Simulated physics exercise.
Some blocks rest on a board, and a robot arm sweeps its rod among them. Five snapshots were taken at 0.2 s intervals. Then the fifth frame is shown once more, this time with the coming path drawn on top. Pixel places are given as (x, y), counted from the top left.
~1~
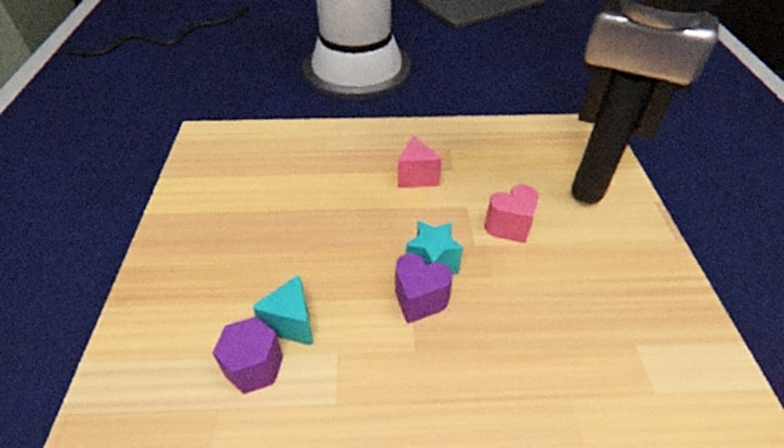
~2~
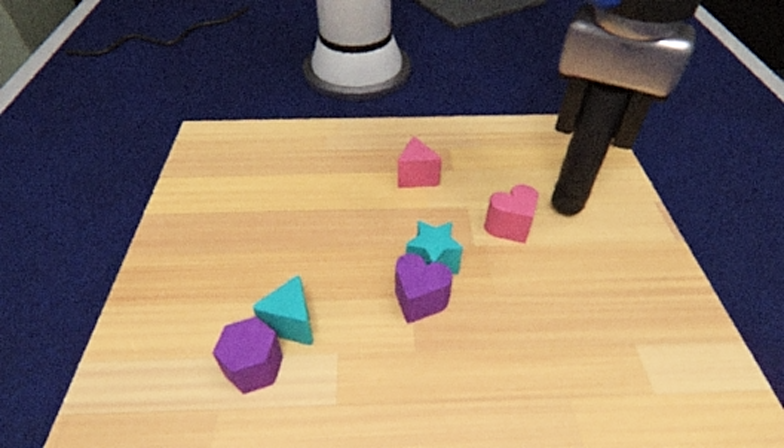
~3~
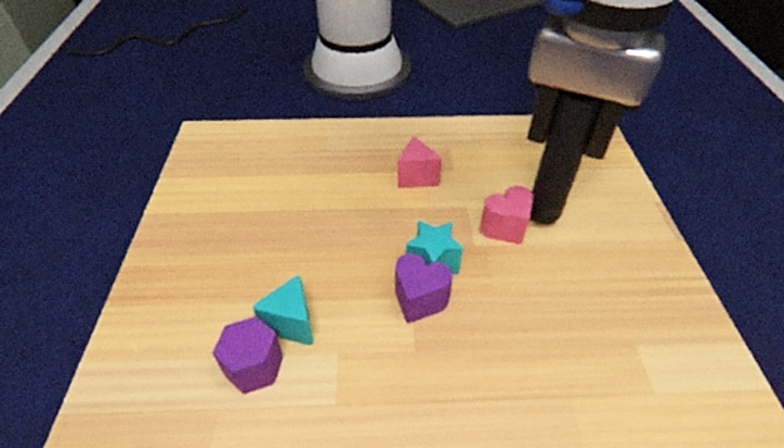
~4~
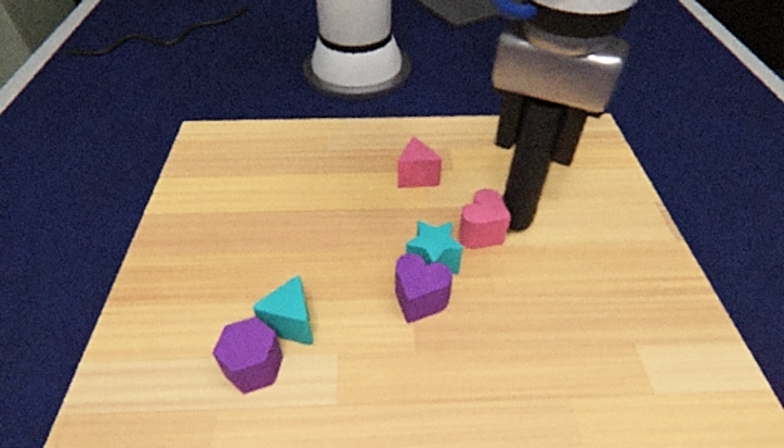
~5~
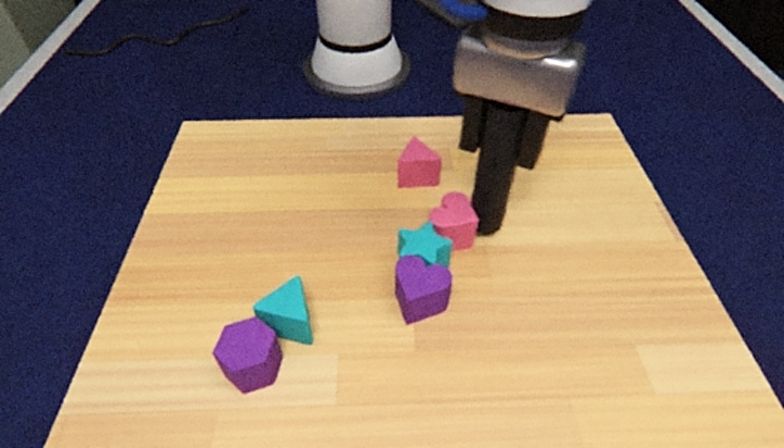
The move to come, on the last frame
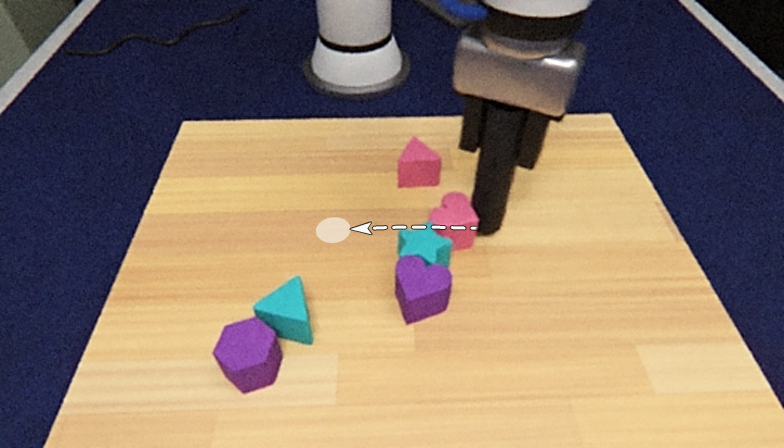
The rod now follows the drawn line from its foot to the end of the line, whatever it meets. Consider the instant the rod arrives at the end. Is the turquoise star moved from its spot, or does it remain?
It gets moved.
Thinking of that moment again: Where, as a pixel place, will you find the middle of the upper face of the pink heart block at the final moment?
I think it will end close to (304, 225).
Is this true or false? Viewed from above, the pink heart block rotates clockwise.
The claim does not hold.
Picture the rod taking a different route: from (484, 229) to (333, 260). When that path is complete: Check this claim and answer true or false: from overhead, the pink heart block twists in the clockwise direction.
Verdict: True.
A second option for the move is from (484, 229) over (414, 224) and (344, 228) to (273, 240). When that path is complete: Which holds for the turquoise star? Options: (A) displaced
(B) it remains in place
I choose A.
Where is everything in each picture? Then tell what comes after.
In the first frame, tip of the rod (587, 193), middles of tops, pink triangular block (418, 151), turquoise star (435, 238), pink heart block (517, 200).
In the second frame, rod (567, 204), nothing pushed.
In the third frame, rod (544, 213), pink heart block (512, 201).
In the fourth frame, rod (516, 219), pink heart block (487, 206).
In the fifth frame, rod (485, 222), pink triangular block (418, 151), turquoise star (423, 241), pink heart block (454, 210).
The line goes from (484, 229) through (409, 227) to (333, 230).
The first path, step by step. One third of the way, rod (434, 221); turquoise star (394, 239), turned 55° anticlockwise; pink heart block (400, 207).
Two thirds of the way, rod (383, 221); turquoise star (386, 240), turned 75° anticlockwise; pink heart block (348, 212), turned 25° anticlockwise.
At the end, rod (333, 223); pink triangular block unmoved; turquoise star (386, 240), turned 75° anticlockwise; pink heart block (304, 225), turned 50° anticlockwise.
